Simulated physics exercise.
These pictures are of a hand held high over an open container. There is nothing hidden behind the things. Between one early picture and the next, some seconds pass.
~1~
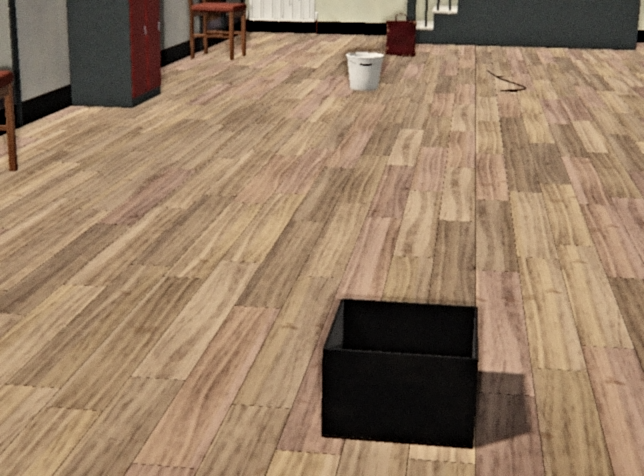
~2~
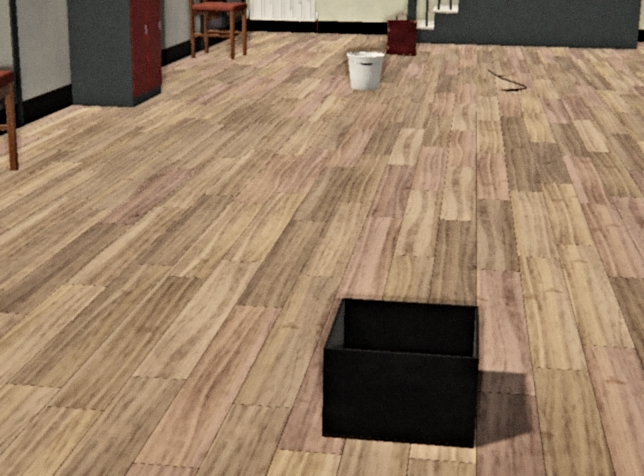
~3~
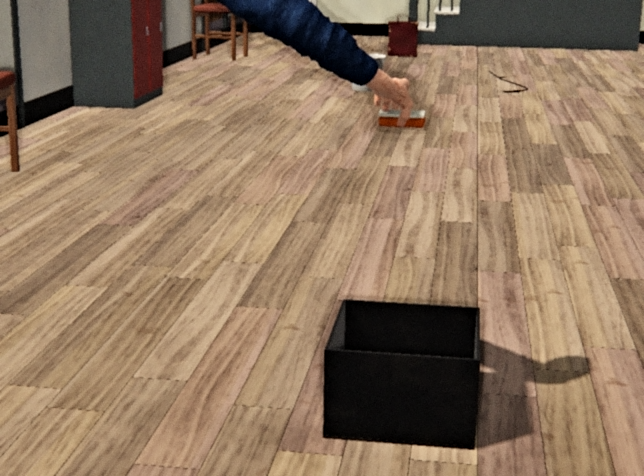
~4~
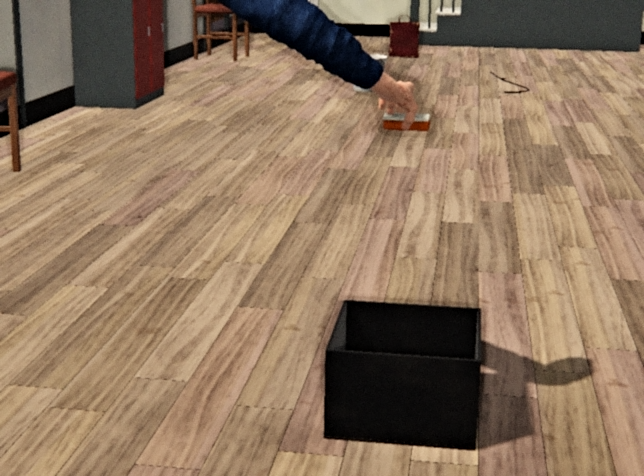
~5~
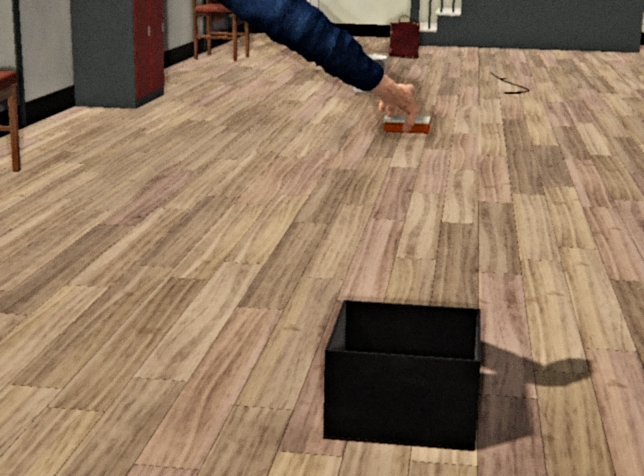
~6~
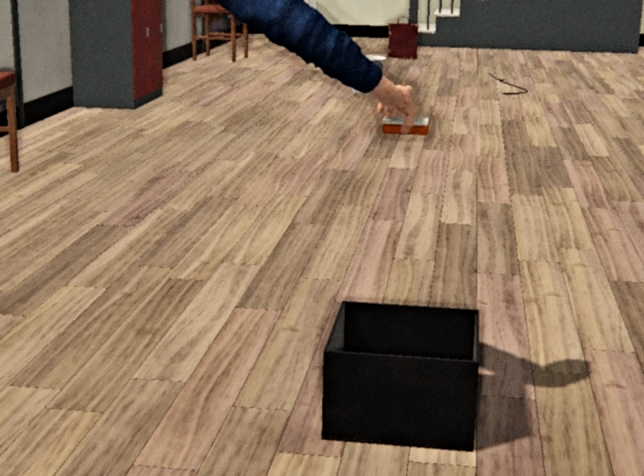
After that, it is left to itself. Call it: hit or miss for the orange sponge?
Hit.
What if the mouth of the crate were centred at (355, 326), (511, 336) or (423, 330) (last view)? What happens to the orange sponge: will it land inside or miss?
So, taking them in order, it drops in, it fails to go in and it drops in.
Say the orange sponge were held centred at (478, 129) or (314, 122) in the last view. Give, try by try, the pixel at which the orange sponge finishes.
First setting: About (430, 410); second: About (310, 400).
Then, 0.20 s after the last picture, orange sponge falling near (403, 179).
Then, 0.34 s after the last picture, orange sponge falling near (398, 306).
At rest, the orange sponge is caught, near (394, 404).
